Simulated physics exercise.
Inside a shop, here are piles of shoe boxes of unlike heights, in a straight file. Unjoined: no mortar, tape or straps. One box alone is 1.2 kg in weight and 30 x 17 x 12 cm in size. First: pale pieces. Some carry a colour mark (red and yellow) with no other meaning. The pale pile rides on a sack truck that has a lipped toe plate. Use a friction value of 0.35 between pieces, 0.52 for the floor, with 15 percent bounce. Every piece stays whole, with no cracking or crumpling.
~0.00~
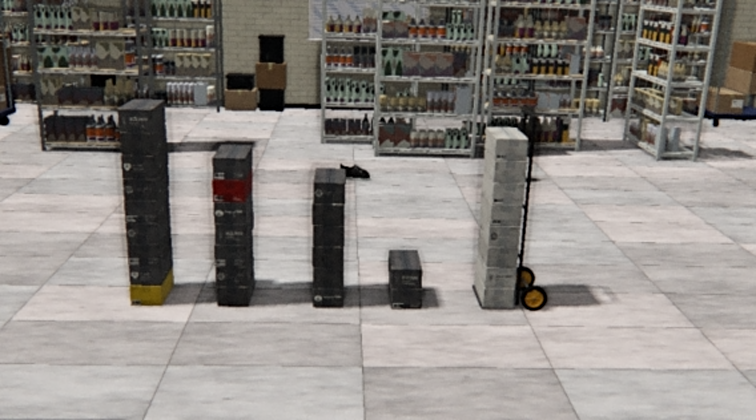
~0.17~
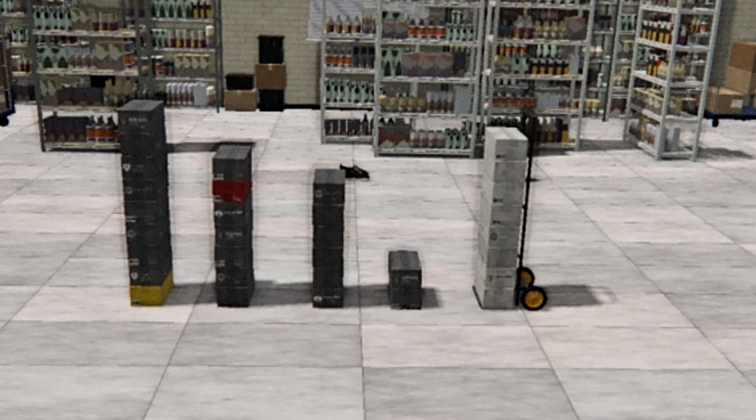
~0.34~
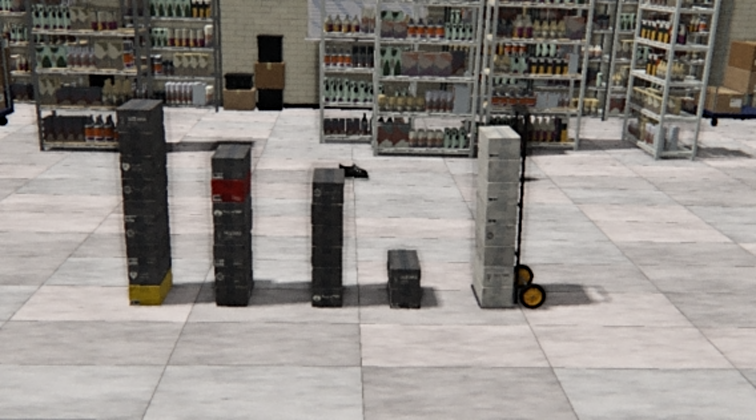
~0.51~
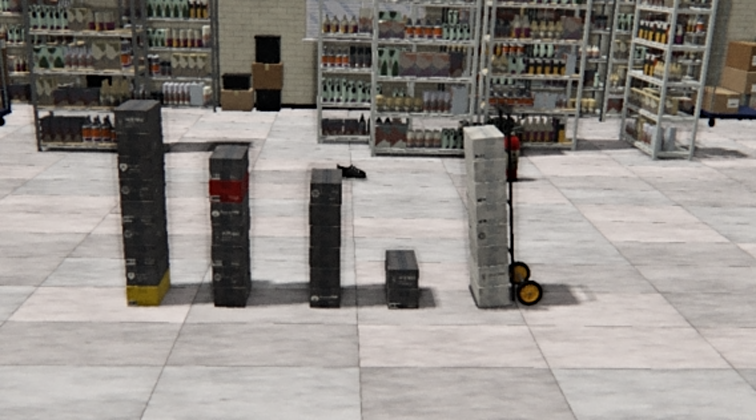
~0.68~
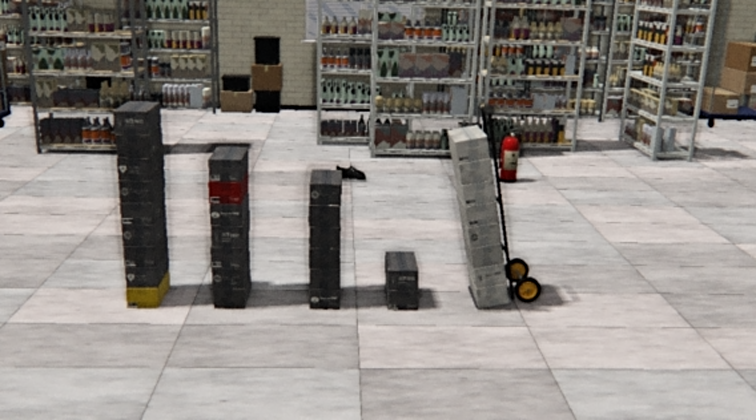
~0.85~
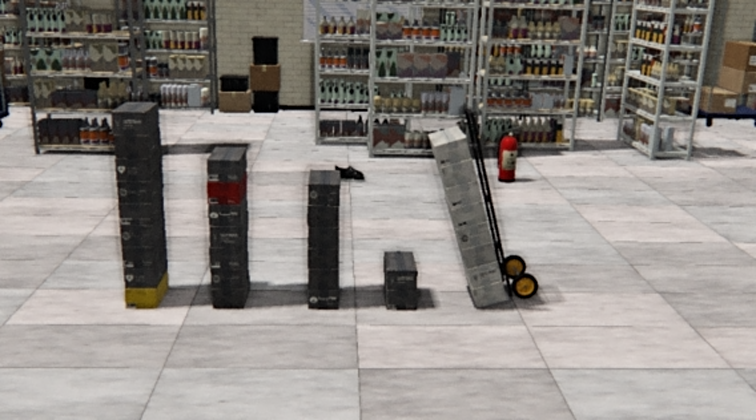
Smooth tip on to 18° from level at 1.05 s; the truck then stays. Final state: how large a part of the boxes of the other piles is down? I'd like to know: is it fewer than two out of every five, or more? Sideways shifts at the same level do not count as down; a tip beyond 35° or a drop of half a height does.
More than two out of every five.
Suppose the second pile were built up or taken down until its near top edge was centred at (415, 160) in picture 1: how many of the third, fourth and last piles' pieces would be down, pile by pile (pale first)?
Counts down - third: 5; fourth: 6; last: 9.
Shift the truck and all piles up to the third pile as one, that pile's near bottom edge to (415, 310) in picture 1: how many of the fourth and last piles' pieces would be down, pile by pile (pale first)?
Down per pile: Fourth 0; last 0.
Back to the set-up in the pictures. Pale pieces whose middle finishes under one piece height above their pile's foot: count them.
Number of pale pieces - 3.
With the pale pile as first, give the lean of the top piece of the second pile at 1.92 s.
It tilts close to 0 degrees.
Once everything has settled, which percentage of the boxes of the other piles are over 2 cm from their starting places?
It is 90 per cent.
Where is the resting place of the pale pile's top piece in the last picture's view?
Somewhere about (322, 257).
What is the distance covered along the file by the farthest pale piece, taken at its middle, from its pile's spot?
Distance: Near 95 cm.
Around 1.24 s, 7 of the pale pile down; none of the 24 other boxes down.
Around 1.92 s, 7 of the pale pile down; 6 of the 24 other boxes down; red box displaced 42 mm.
Around 3.12 s, 7 of the pale pile down; 12 of the 24 other boxes down; red box tipped 27°, 20 cm lower; yellow box tipped 22°.
Around 3.60 s, 7 of the pale pile down; 21 of the 24 other boxes down; red box on its side; yellow box tipped 46°.
Finally (4.4 s), 7 of the pale pile down; 21 of the 24 other boxes down; red box upside down; yellow box tipped 46°. That is 88 per cent. Seen by the last camera, middles, red box near (66, 262), yellow box near (134, 281).
